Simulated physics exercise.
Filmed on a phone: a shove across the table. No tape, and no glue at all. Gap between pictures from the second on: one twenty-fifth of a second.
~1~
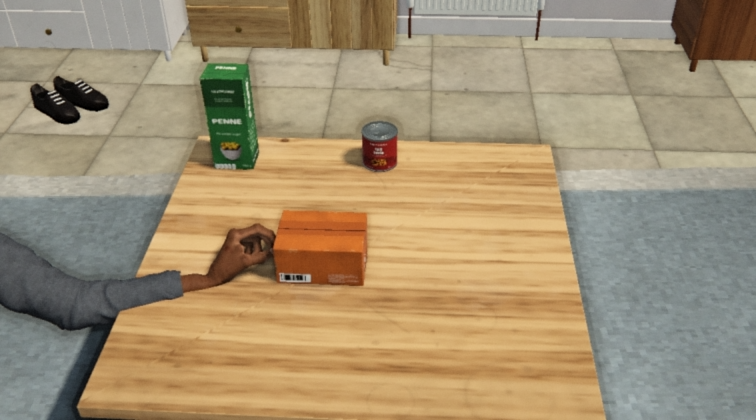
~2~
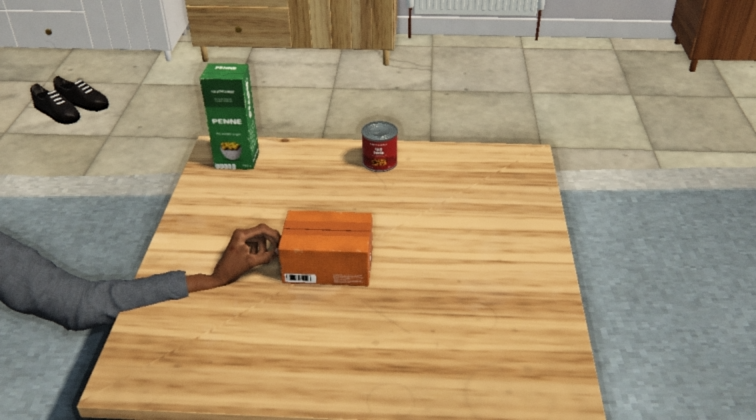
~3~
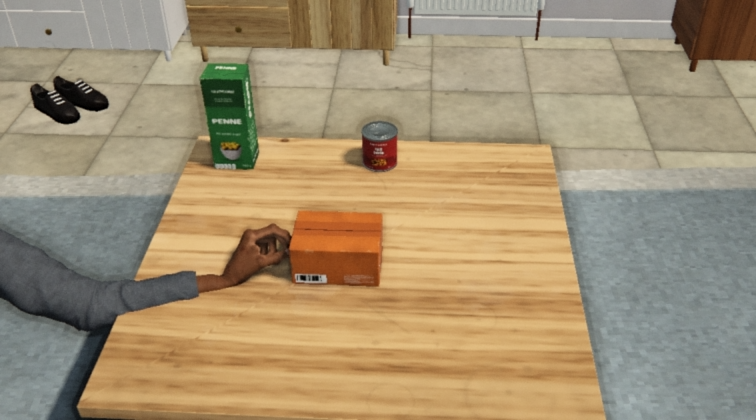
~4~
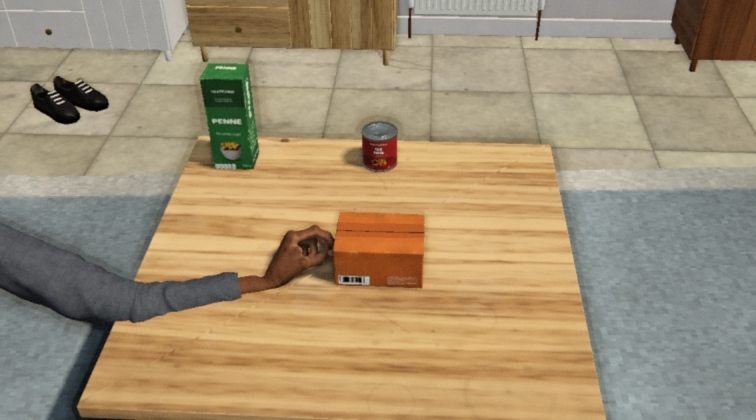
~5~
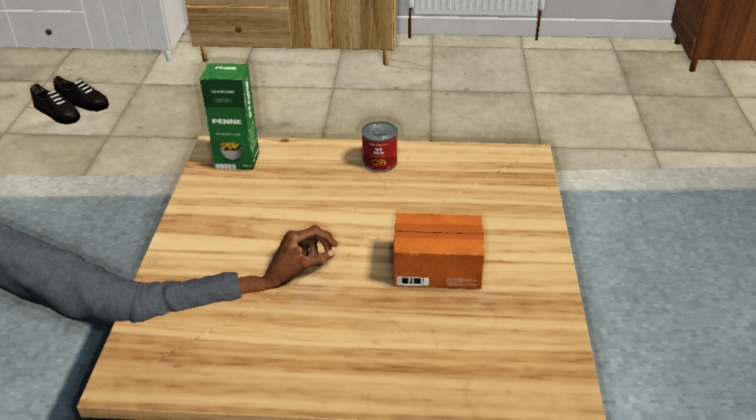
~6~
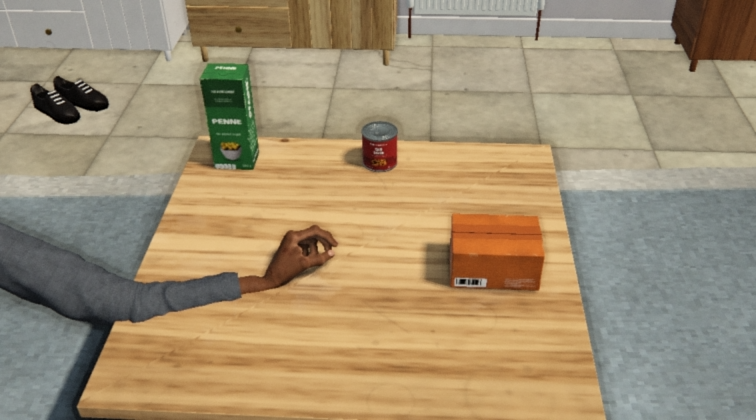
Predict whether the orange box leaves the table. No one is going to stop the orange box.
It exits the tabletop.
Then, 0.20 s on from there, orange box now off the table.
Then, 0.40 s on from there, things are still on the move.
In the end, off the table, orange box.
